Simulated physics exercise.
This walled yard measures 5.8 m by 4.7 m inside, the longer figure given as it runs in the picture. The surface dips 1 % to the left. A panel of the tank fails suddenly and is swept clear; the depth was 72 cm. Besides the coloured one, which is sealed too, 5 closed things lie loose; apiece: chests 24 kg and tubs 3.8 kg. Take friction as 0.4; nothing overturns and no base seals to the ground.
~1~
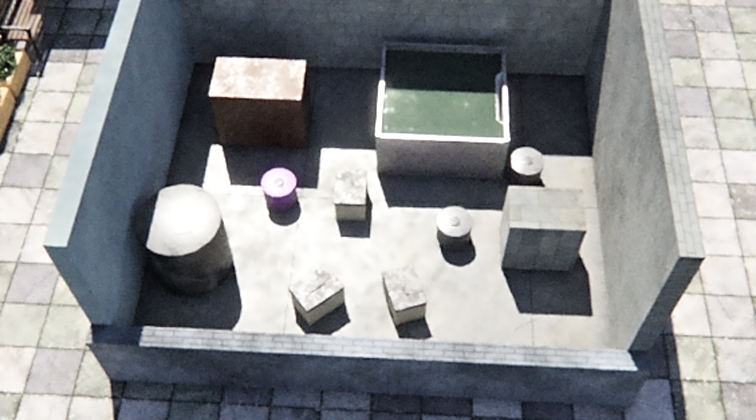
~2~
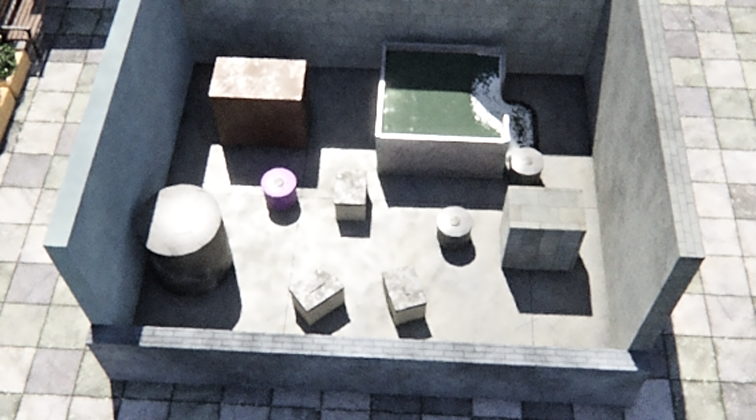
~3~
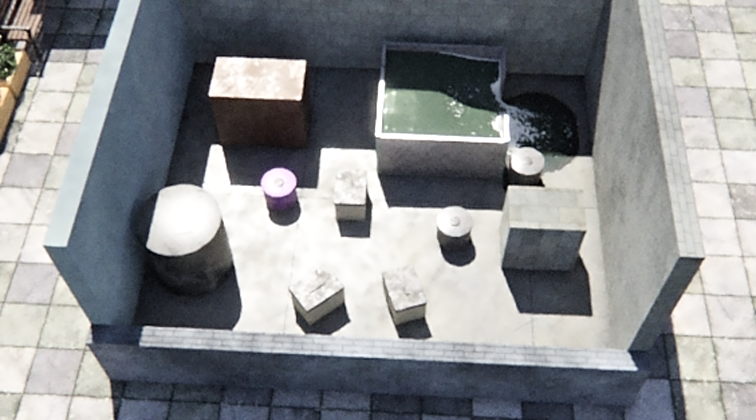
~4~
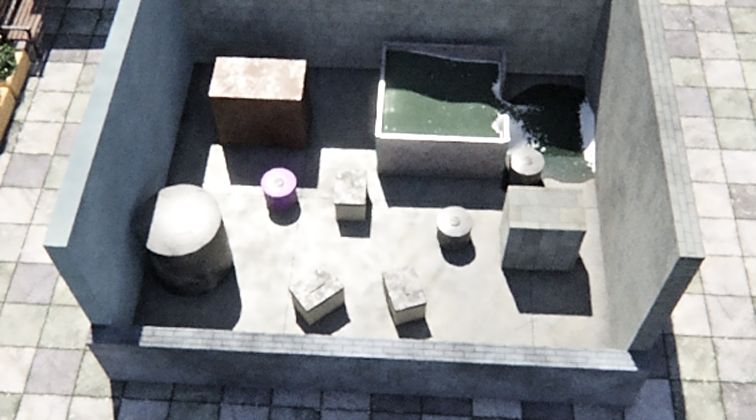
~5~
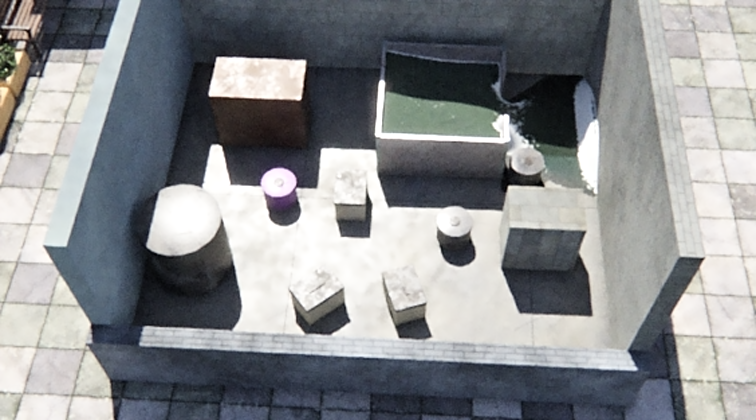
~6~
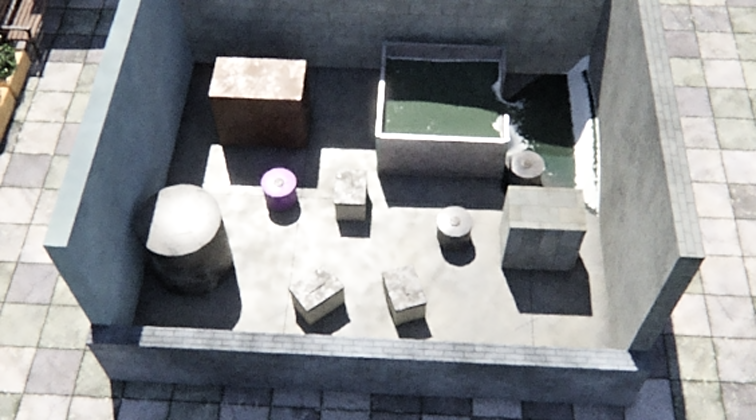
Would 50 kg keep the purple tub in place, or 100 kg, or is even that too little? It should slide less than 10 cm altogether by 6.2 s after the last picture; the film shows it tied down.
For it, the lower weight is enough.
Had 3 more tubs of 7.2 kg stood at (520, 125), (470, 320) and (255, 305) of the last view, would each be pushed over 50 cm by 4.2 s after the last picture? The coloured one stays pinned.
In that order: More, past it, less.
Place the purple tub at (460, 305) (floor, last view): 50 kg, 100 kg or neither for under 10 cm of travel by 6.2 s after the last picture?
Either load holds.
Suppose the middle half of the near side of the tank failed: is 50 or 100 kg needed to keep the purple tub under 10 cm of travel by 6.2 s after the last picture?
Then the smaller load will do.
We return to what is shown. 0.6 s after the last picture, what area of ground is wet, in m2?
Roughly 6.5 m2.
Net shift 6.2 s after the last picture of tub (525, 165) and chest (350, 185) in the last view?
In turn: 20 cm, 30 cm.
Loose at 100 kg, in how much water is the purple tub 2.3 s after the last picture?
About 0 cm.
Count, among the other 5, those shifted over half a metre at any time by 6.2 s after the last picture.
I count 1.
Then, 0.6 s after the last picture the purple tub would be 0 cm from its start with 50 kg and 0 cm from its start with 100 kg; 0 cm of water round it then.
Then, 2.3 s after the last picture the purple tub would be 0 cm from its start with 50 kg and 0 cm from its start with 100 kg; 0 cm of water round it then.
Then, 4.2 s after the last picture the purple tub would be 0 cm from its start with 50 kg and 0 cm from its start with 100 kg; 1 cm of water round it then.
Then, 6.2 s after the last picture the purple tub would be 0 cm from its start with 50 kg and 0 cm from its start with 100 kg; 3 cm of water round it then.
